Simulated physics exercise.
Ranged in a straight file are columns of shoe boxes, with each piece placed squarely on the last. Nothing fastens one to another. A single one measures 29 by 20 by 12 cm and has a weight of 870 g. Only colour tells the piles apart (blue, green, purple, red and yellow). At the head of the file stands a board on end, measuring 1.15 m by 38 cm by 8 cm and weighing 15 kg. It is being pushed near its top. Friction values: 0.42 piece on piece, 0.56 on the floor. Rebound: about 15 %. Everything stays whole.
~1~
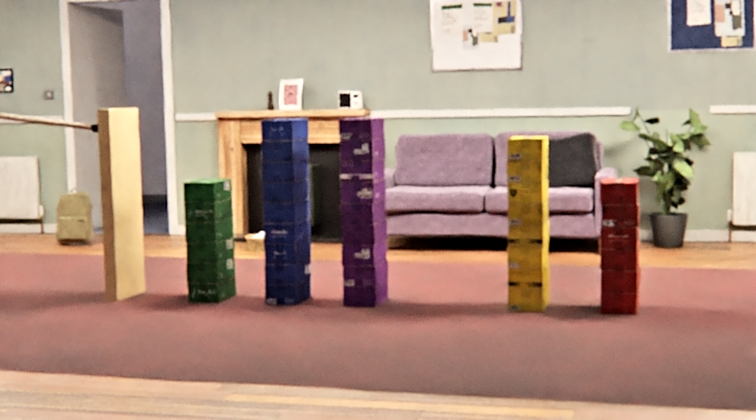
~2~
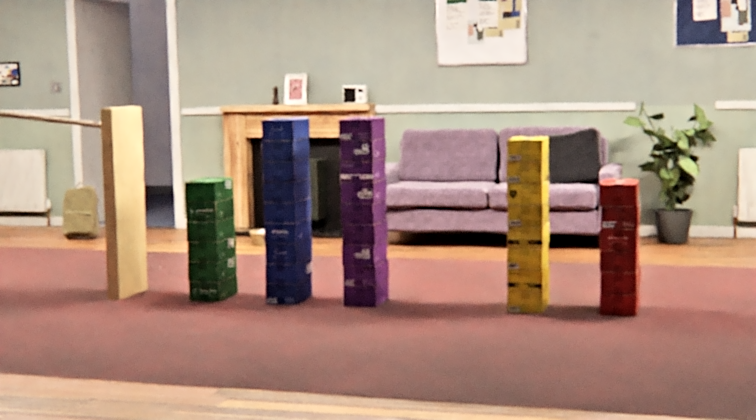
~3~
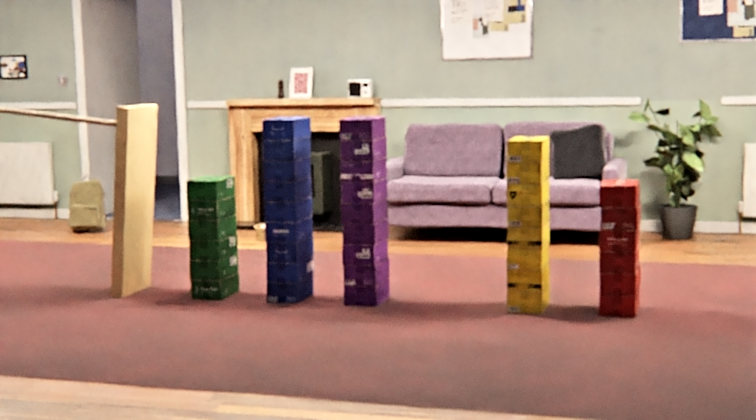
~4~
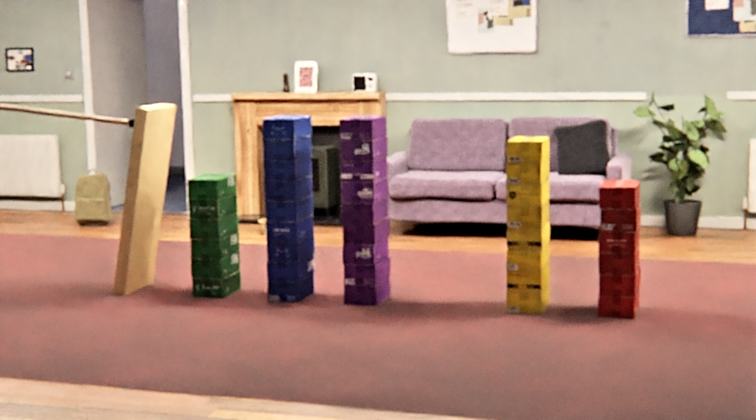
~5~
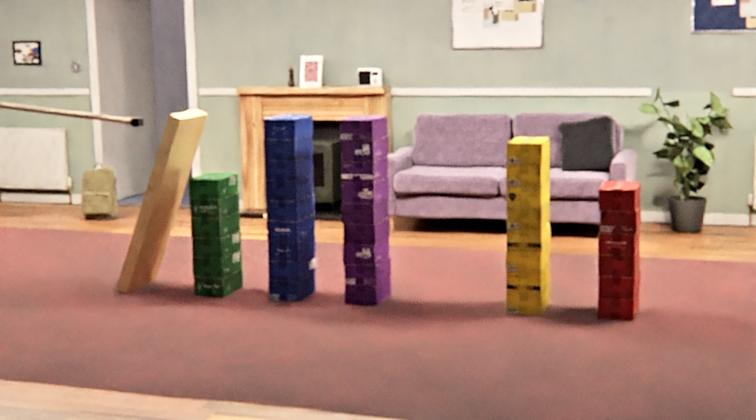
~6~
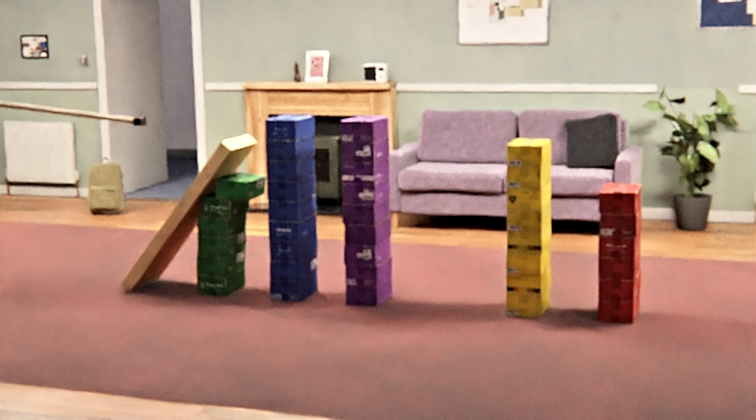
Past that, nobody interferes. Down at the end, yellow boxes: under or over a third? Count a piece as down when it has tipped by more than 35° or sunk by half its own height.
Under.
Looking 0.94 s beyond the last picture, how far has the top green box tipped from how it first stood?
Roughly 50°.
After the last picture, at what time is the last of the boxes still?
Around 2.5 seconds.
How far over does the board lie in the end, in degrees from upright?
Roughly 75 degrees off upright.
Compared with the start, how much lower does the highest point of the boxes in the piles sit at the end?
Roughly 12 cm.
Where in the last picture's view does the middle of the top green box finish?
Roughly (365, 257).
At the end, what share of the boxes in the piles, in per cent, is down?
Estimate: About 60% of them.
Then, 0.28 s later than the last frame, board 57° from upright; none of the 8 yellow boxes down (6 of 38 in all colours); top yellow box unmoved; top blue box tilted 19°.
Then, 0.56 s later than the last frame, board 73° from upright; none of the 8 yellow boxes down (14 of 38 in all colours); top yellow box unmoved; top green box tilted 66°, 25 cm lower.
Then, 0.94 s later than the last frame, board 73° from upright; none of the 8 yellow boxes down (22 of 38 in all colours); top yellow box unmoved; top blue box upside down.
When it is over, board 73° from upright; none of the 8 yellow boxes down (22 of 38 in all colours); top yellow box unmoved; top blue box upside down. That is 0 per cent. In pixels of the last frame, middles, top yellow box near (531, 153), top blue box near (176, 248).
